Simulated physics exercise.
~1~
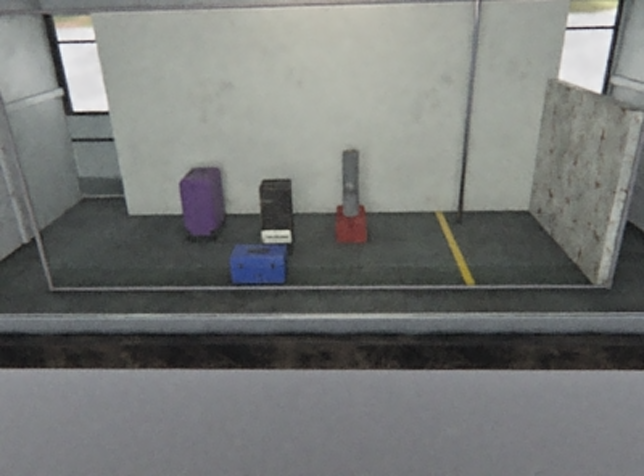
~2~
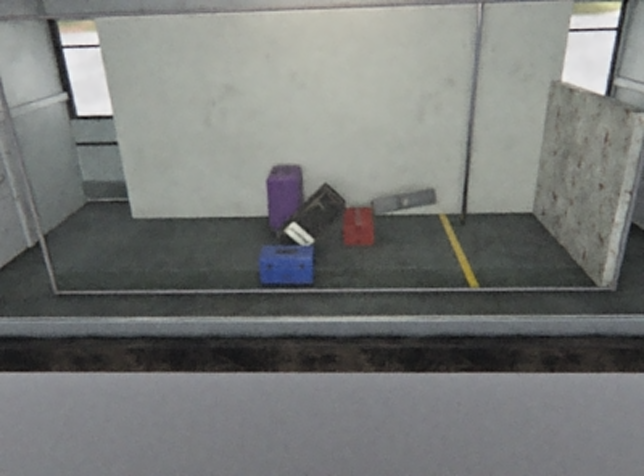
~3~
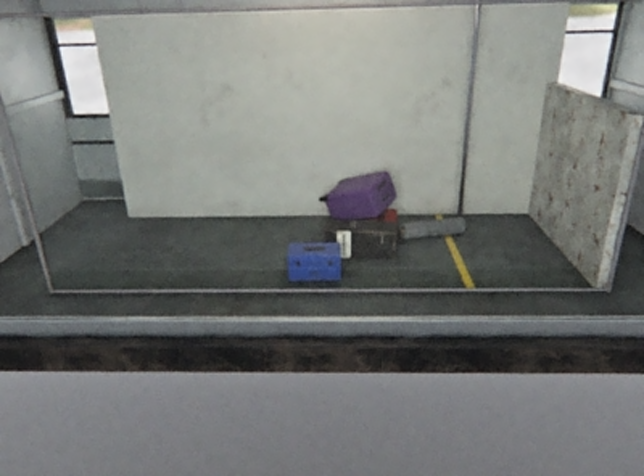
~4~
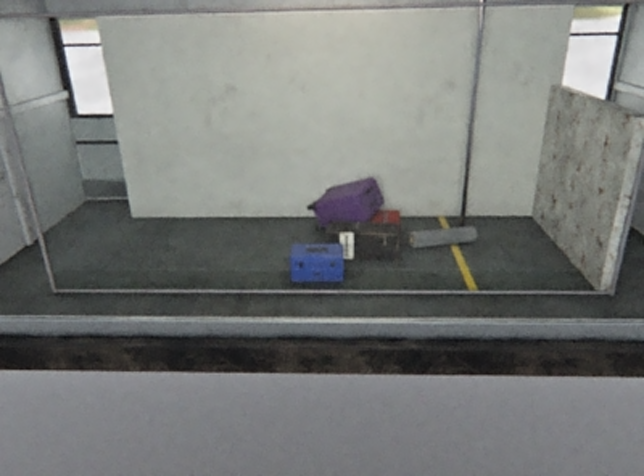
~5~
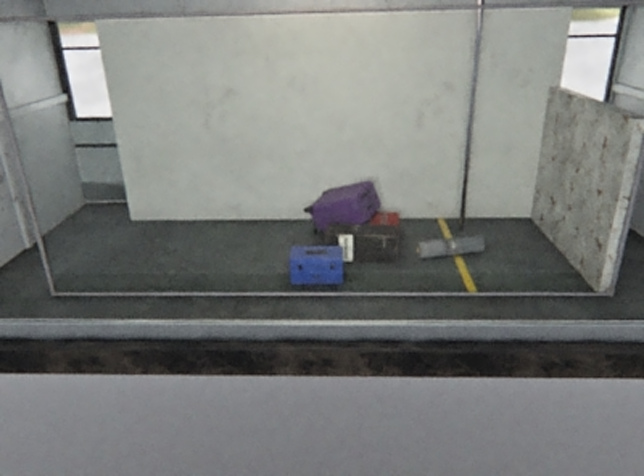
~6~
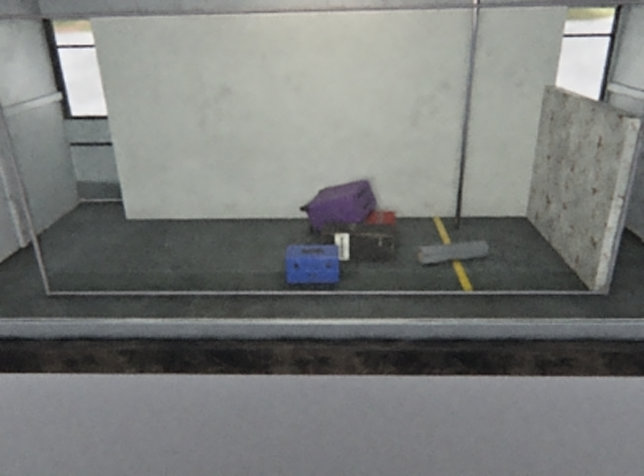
In a grey-floored bay with pale walls, a thin pole and a yellow line, a purple wheeled case, a black tall box and a grey roll on a red carton stand upright, with a blue toolbox in front. The load shifts right, the roll toppling off the carton and the black box tipping over. The purple case then falls onto its side on top of the black box, beside the carton. The roll moves on to the yellow line, turning slightly as it settles across it. The toolbox, black box, carton and purple case all stop short of the line.
